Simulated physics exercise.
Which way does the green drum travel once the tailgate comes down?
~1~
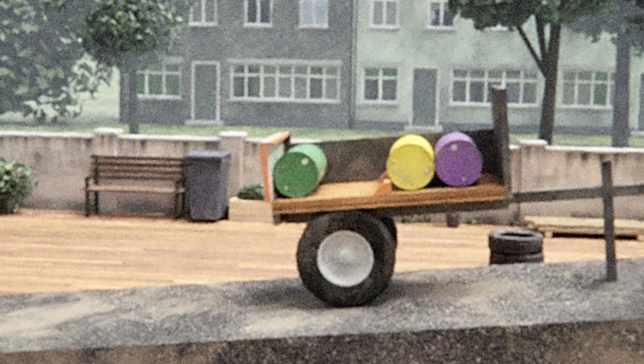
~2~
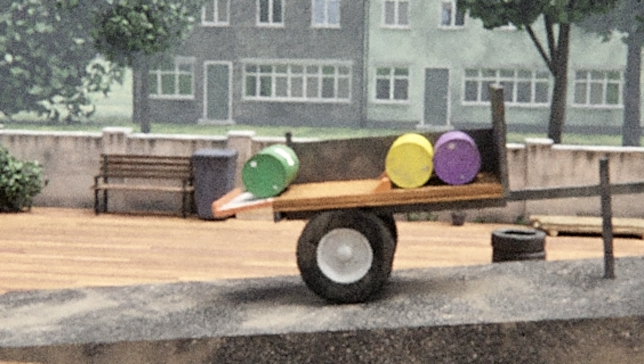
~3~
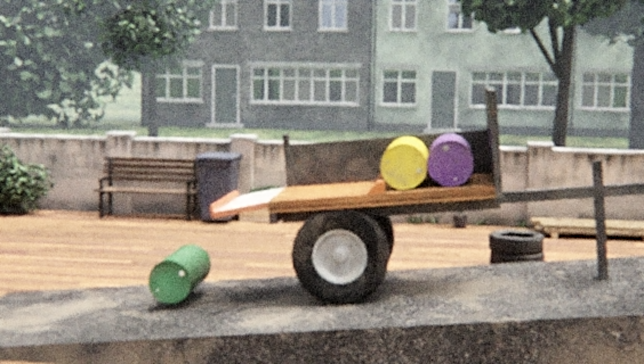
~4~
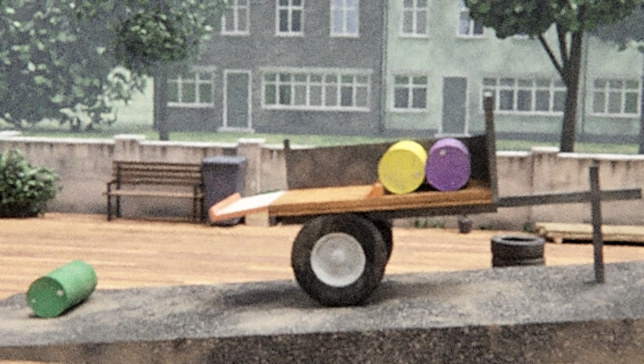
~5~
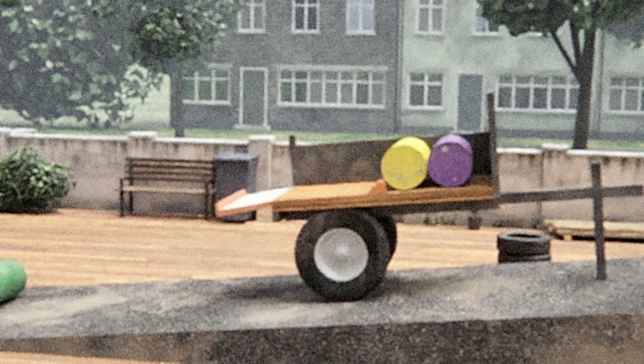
The green drum travels to the left, rolling off the lowered tailgate and on along the slope towards the left edge of the view.
